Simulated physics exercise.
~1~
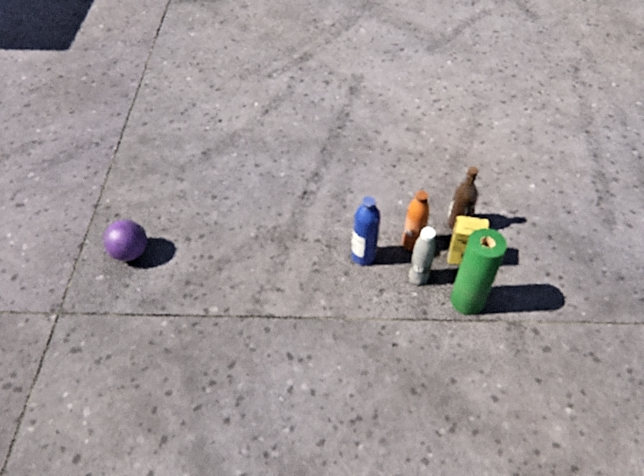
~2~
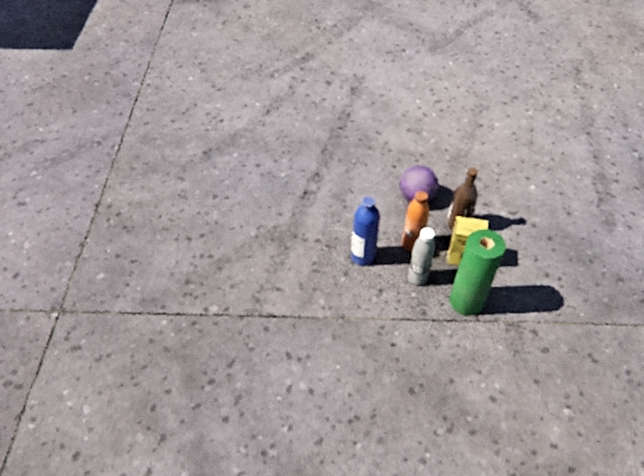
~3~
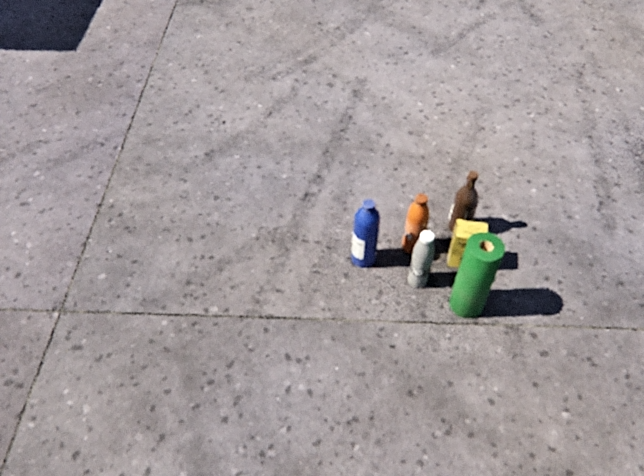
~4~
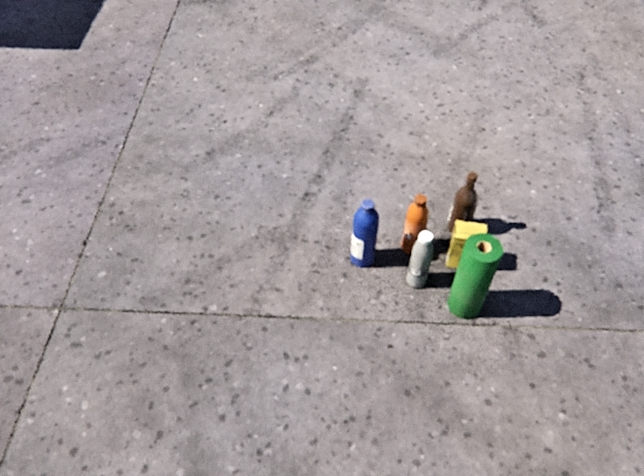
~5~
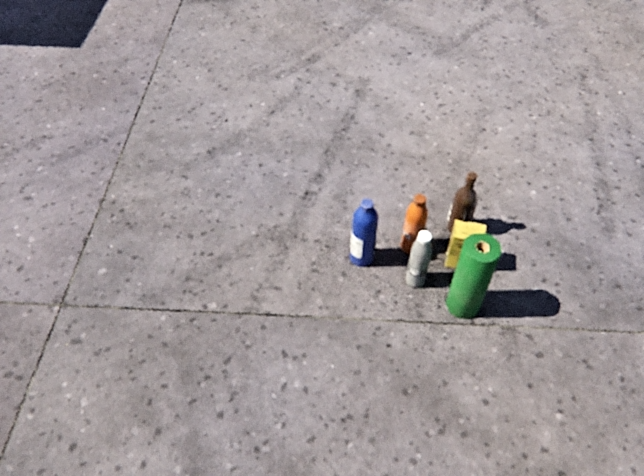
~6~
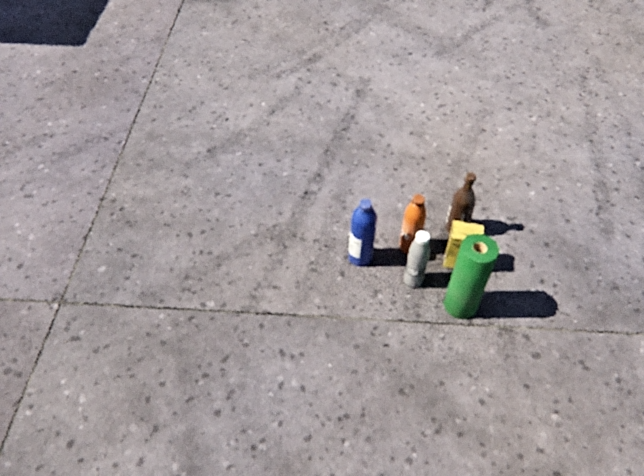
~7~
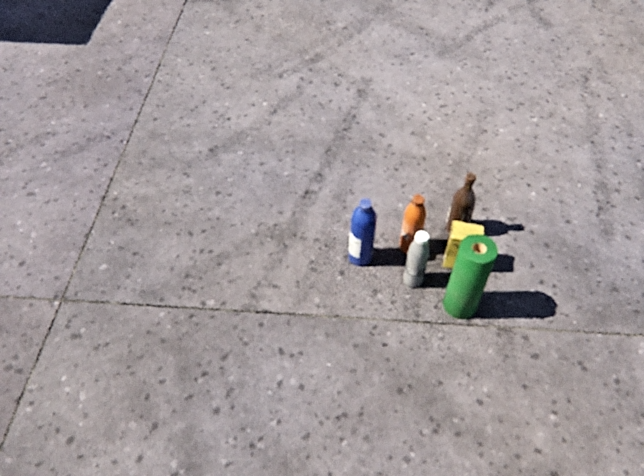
A green cylinder stands at the front right of a small cluster of bottles and containers on speckled grey paving, seen from above at an angle. Beside it are a small grey bottle and a yellow carton, with an orange bottle and a brown bottle behind and a blue bottle to the left. A purple ball starts well to the left, then moves right and slightly away, appearing just behind the orange bottle. It then passes out of sight without knocking anything over. The view drifts slightly, and all six items remain upright in their places.
